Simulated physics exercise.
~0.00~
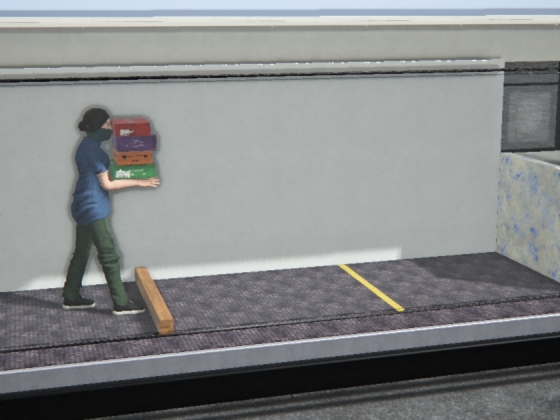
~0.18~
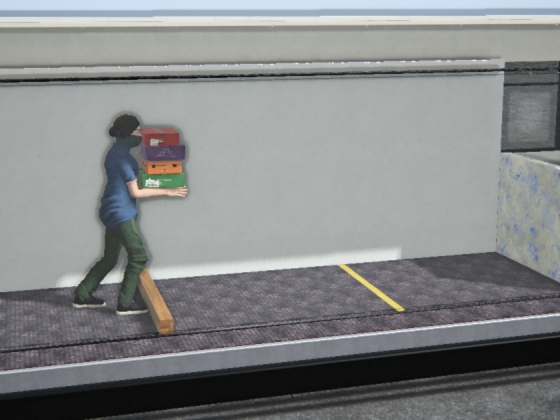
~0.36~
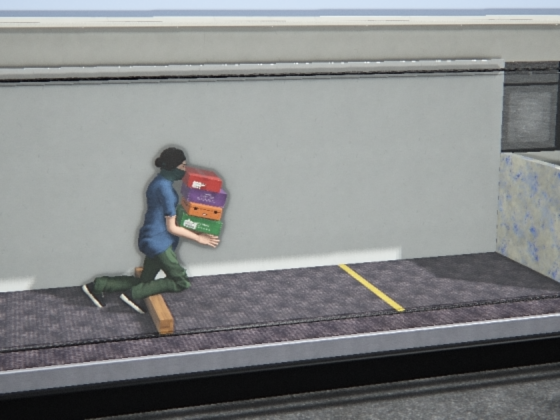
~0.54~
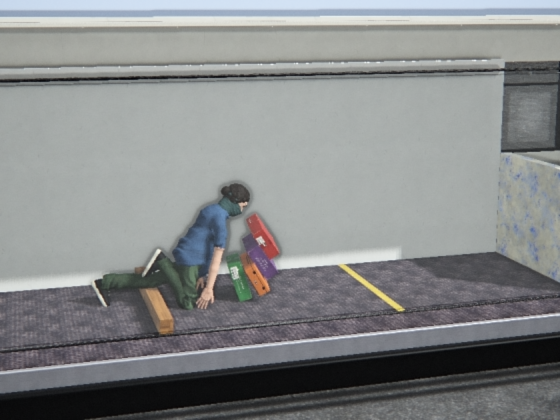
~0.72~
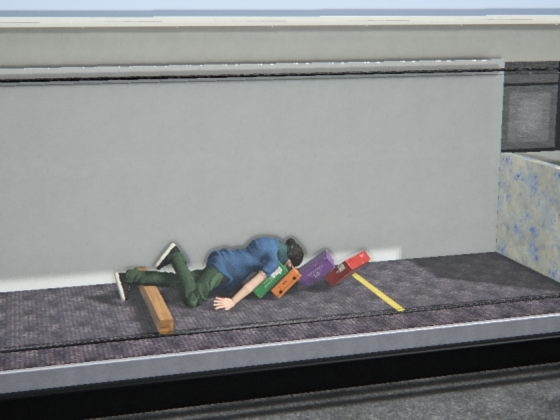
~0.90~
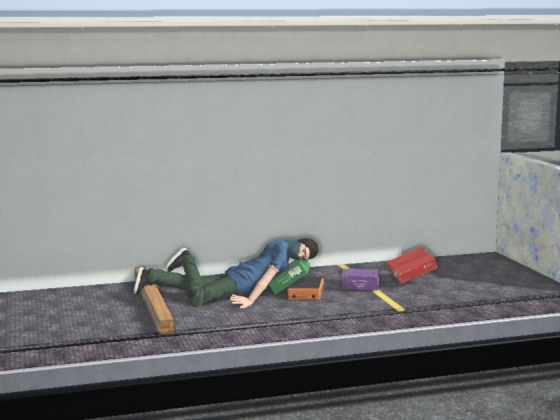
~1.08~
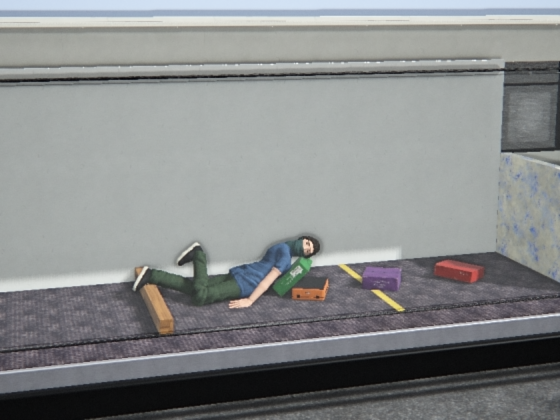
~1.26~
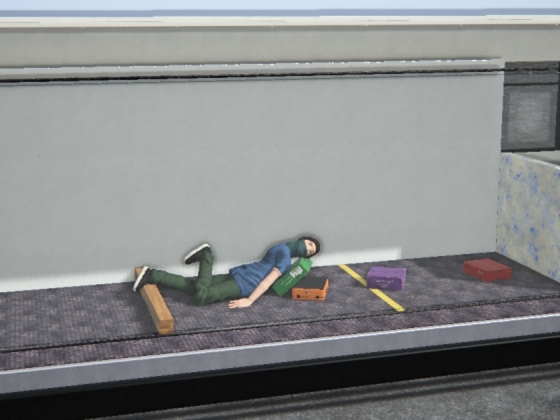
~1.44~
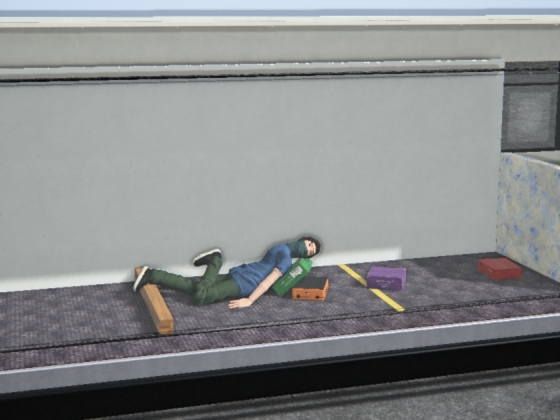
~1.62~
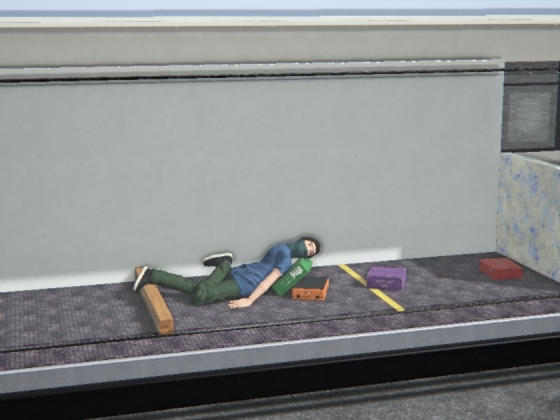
A porter in a blue shirt and dark green trousers walks right along a dark paved strip before a pale wall, seen from the side by a still camera, hugging a stack of red, purple, orange and green boxes. A wooden beam lies at the feet, and a yellow line crosses the ground farther right. The porter drops to the knees over the beam, then pitches forward as the stack tips and spills. The red box slides farthest right, well past the line, and the purple one settles just beyond it. The orange and green boxes stop short, beside the sprawled porter.
